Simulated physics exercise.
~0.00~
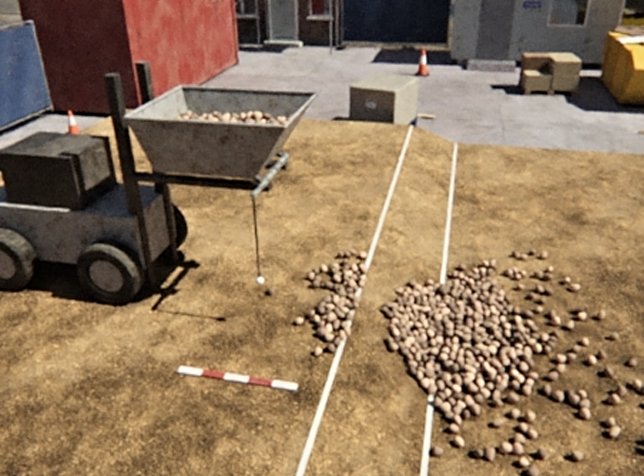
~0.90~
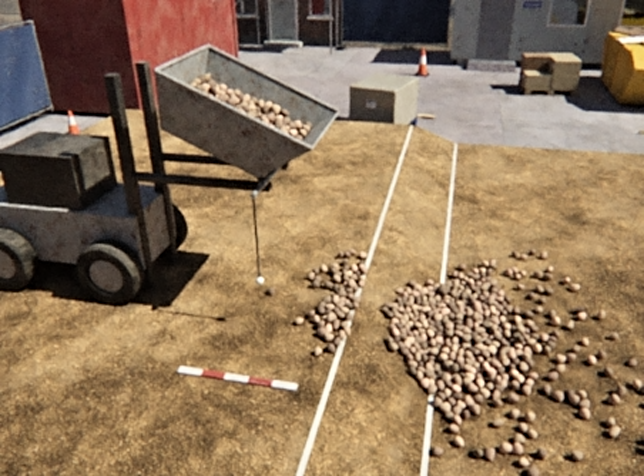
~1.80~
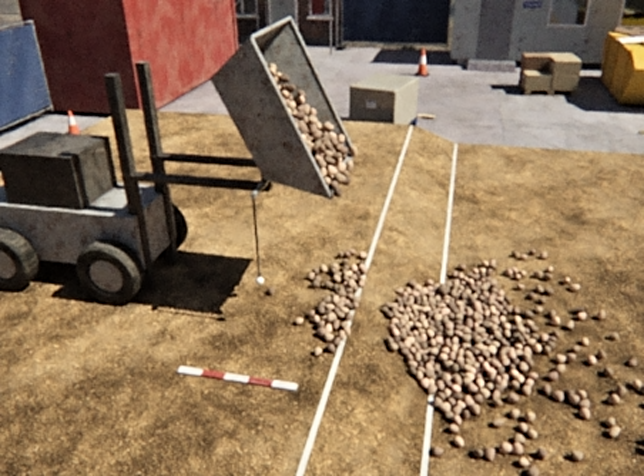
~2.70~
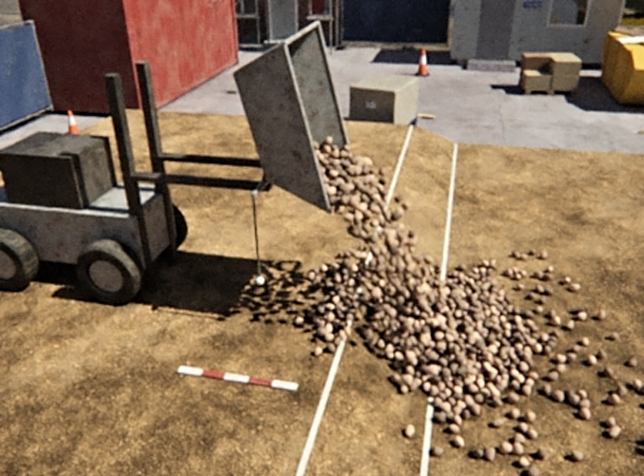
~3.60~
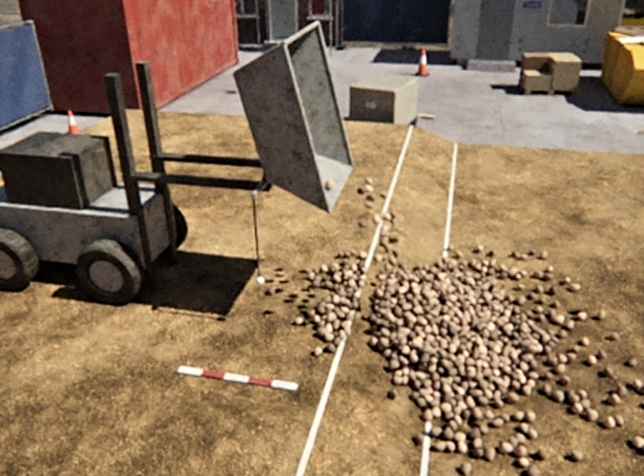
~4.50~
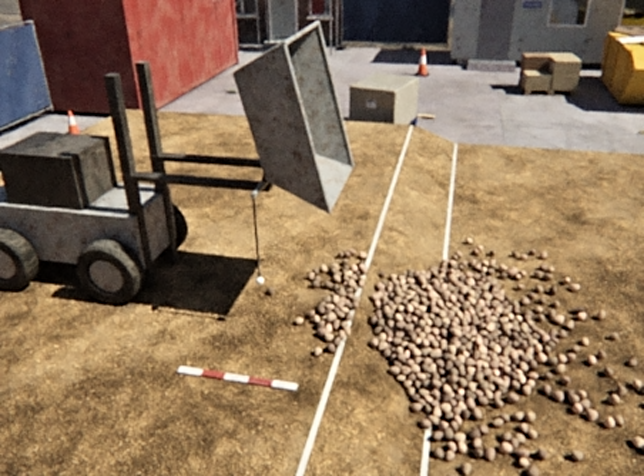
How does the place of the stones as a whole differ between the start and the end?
At the start part of the stones is up in the raised skip, while at the end they all lie on the ground, mostly in the heap on the right. Taken as a whole, the stones end up lower and further to the right.
